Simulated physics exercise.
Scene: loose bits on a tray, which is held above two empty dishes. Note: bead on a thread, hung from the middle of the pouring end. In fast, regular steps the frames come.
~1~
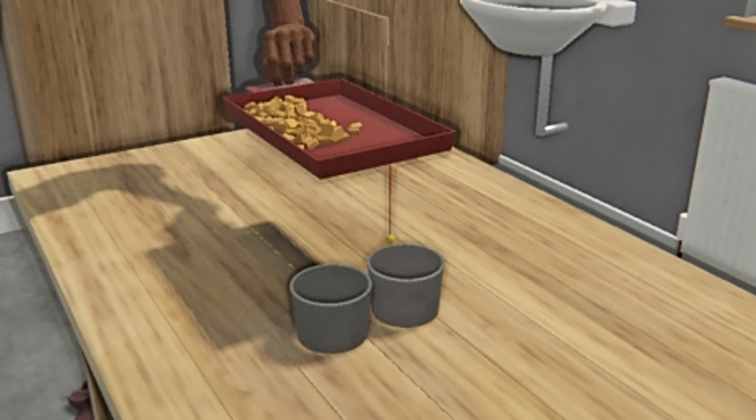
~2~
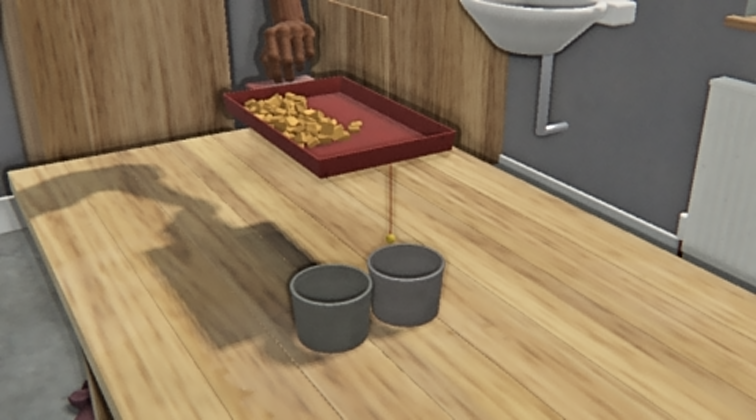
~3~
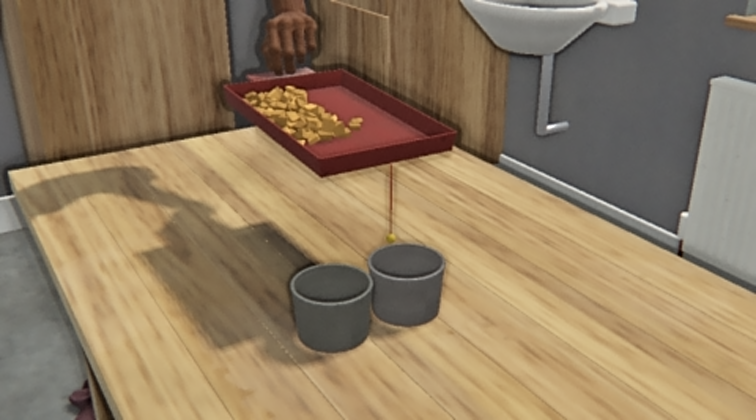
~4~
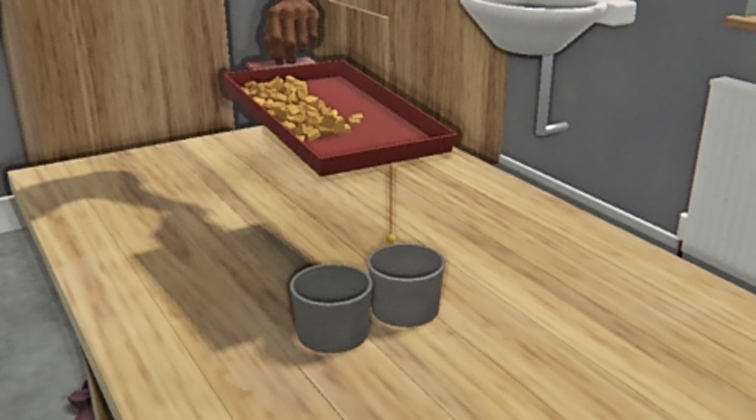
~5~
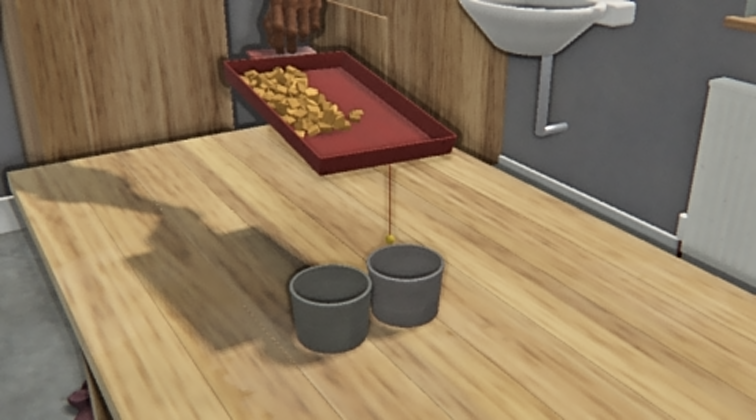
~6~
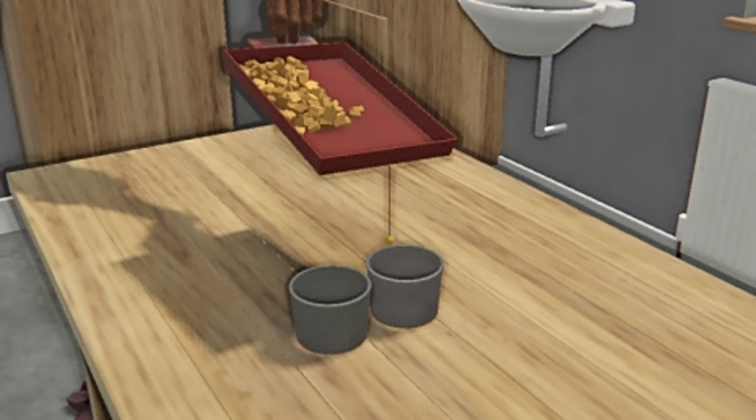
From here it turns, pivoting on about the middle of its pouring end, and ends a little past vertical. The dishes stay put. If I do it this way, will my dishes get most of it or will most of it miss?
Most of it misses the dishes.
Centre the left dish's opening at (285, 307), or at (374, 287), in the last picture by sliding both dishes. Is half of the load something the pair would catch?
With the first shift the pair saves less than a half; with the second, beyond half.
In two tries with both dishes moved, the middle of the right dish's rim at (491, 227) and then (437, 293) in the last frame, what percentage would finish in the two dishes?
Trial 1 around 50 percent, trial 2 around 0 percent.
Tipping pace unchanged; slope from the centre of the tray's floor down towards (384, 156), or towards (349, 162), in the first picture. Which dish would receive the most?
At the first place the right dish, at the second the left one.
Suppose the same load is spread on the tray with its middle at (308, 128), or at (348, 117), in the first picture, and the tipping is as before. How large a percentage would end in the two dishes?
Close to 40 %, followed by close to 20 %.
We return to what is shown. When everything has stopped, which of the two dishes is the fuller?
Noted: Right of the pair.
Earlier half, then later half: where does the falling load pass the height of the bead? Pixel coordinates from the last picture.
Around (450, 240), followed by around (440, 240).
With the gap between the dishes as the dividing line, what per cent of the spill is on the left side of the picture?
10 in a hundred, roughly.
Shortly afterwards, tray tipped steeply; the whole lot on the tray.
Next, tray tipped right over; the bulk on the tray; a little in the right dish; near a quarter outside both.
Some moments later, tray tipped past a quarter turn; near a third in the right dish; near two thirds outside both.
In the end, tray tipped past a quarter turn; none at all in the left dish; near a third in the right dish; near two thirds outside both.
